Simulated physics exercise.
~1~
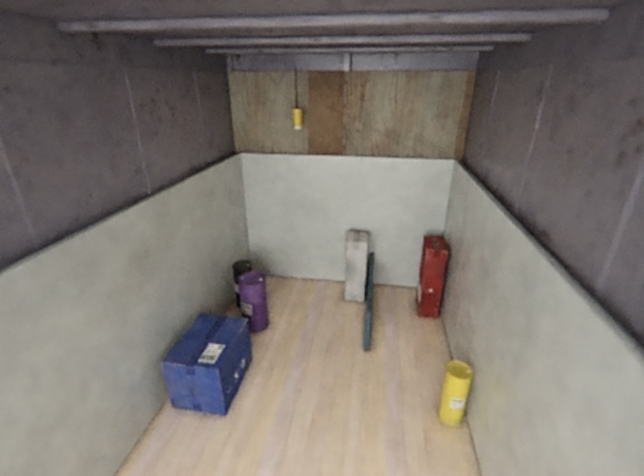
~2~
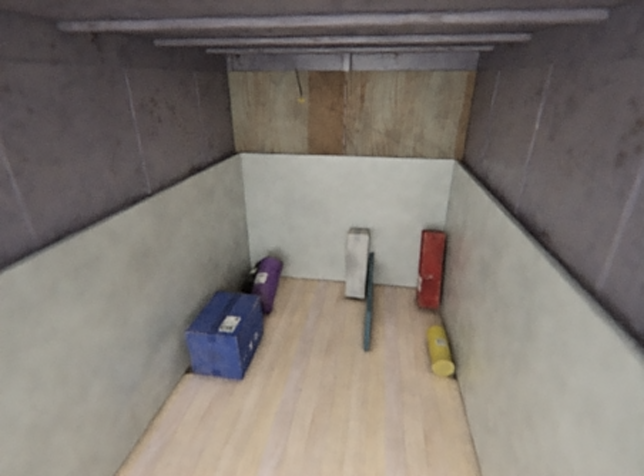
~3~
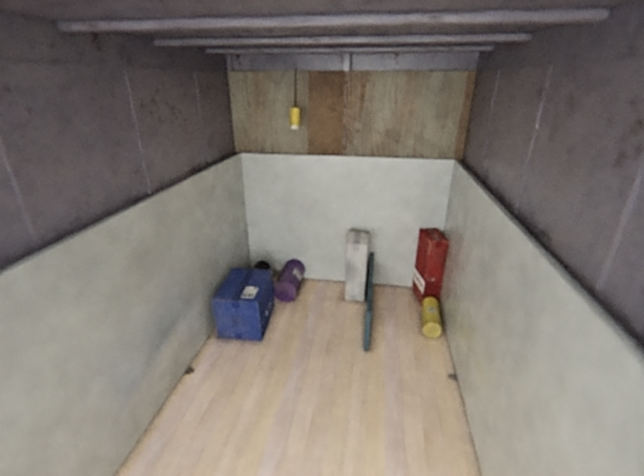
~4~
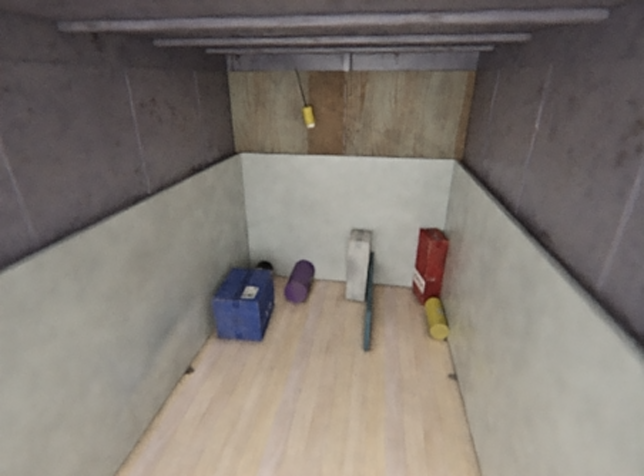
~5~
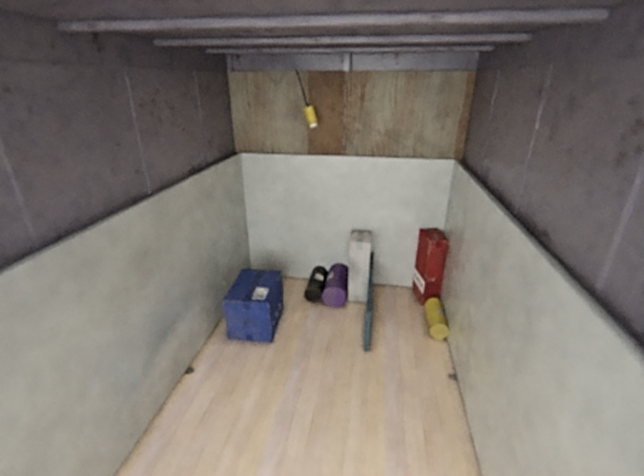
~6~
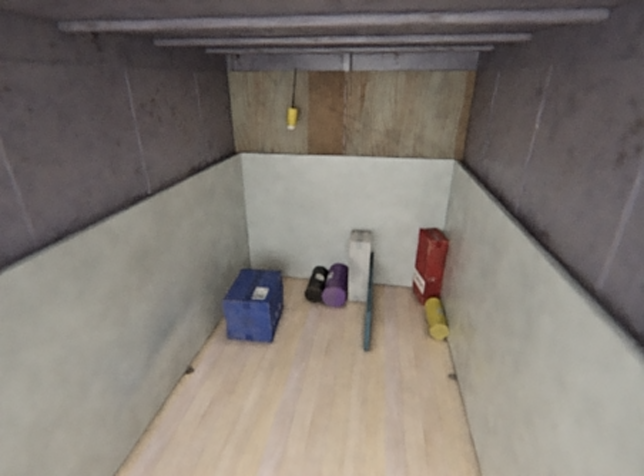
A blue box slid forward along the left wall of a van as purple, black and yellow canisters toppled, then the purple and black ones rolled right and settled beside the upright white box, with the red box still standing at the right.
